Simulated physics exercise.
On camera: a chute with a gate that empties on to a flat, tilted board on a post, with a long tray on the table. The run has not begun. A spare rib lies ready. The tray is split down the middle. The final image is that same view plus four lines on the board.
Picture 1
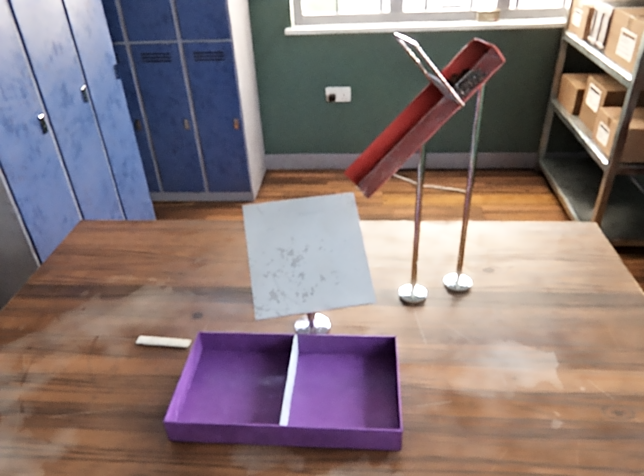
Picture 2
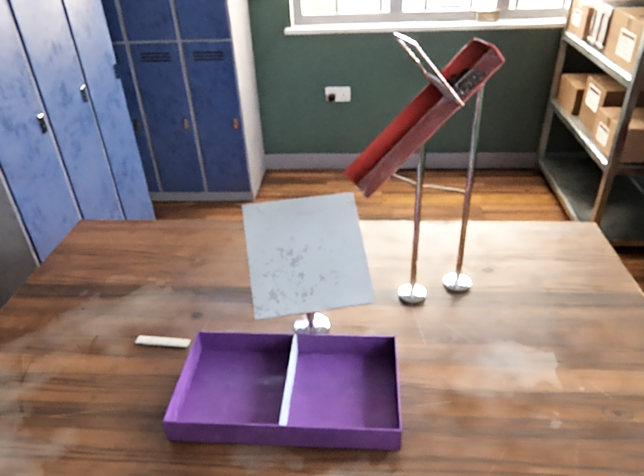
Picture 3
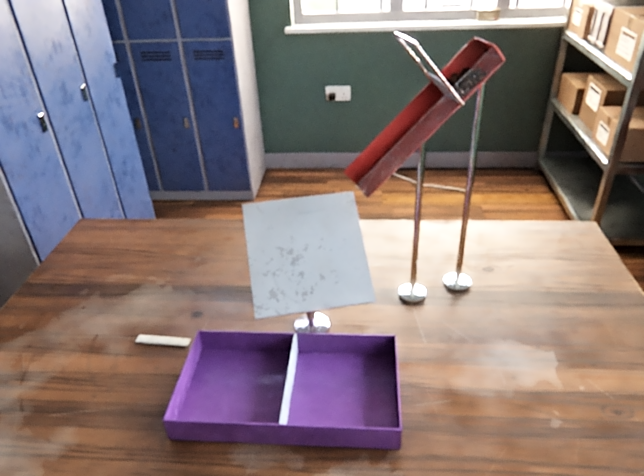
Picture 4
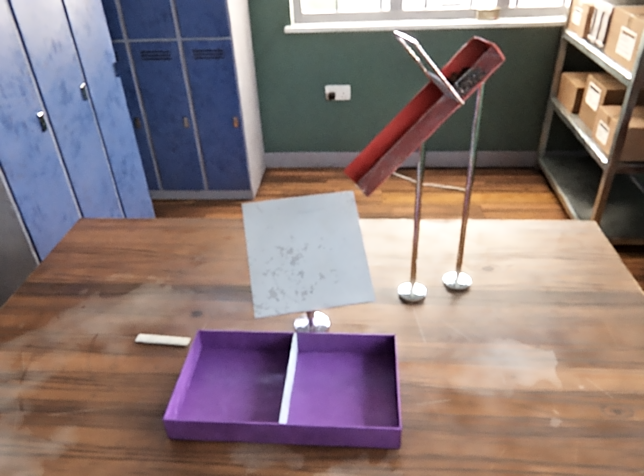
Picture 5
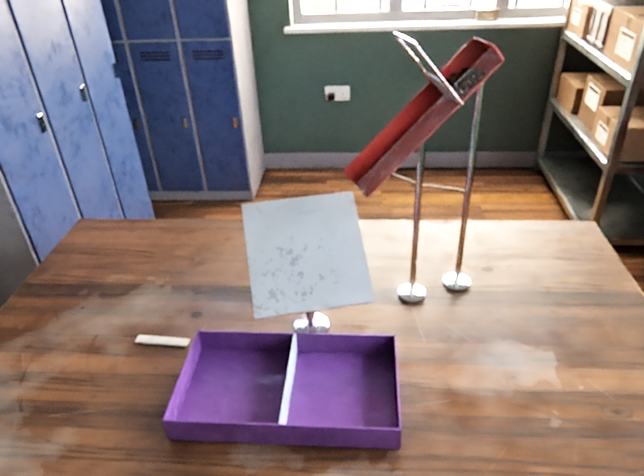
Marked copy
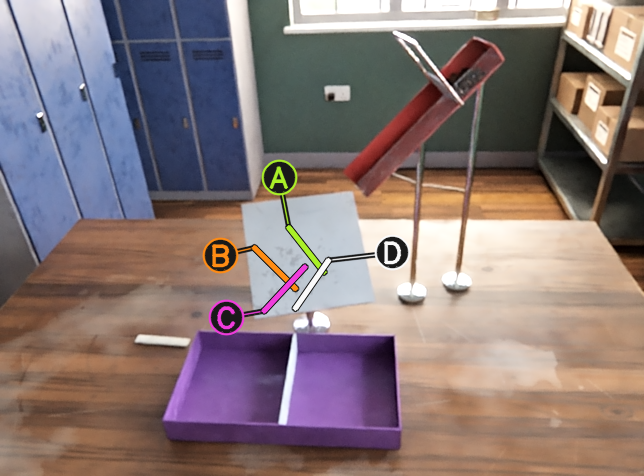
Nothing moves at any point, from the clip's opening to its close. A red chute on metal legs slopes down to the left, with small dark pieces near its top, above a tilted grey board and a divided purple tray on a wooden table, beside a pale strip.
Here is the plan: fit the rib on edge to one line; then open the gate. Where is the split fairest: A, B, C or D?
I would pick line C.
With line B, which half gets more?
Right.
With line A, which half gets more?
The right half.
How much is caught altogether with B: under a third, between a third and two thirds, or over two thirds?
Over two thirds.
On the marked copy, line A from (288, 227) to (324, 272); line B from (254, 247) to (295, 288); line C from (305, 266) to (264, 310); line D from (328, 260) to (295, 308).
If A is chosen, of what is caught, a stray few in the left half, nearly all in the right.
If B is chosen, of what is caught, a small part in the left half, nearly all in the right.
If C is chosen, of what is caught, about half in the left half, about half in the right.
If D is chosen, of what is caught, nearly all in the left half, a small part in the right.
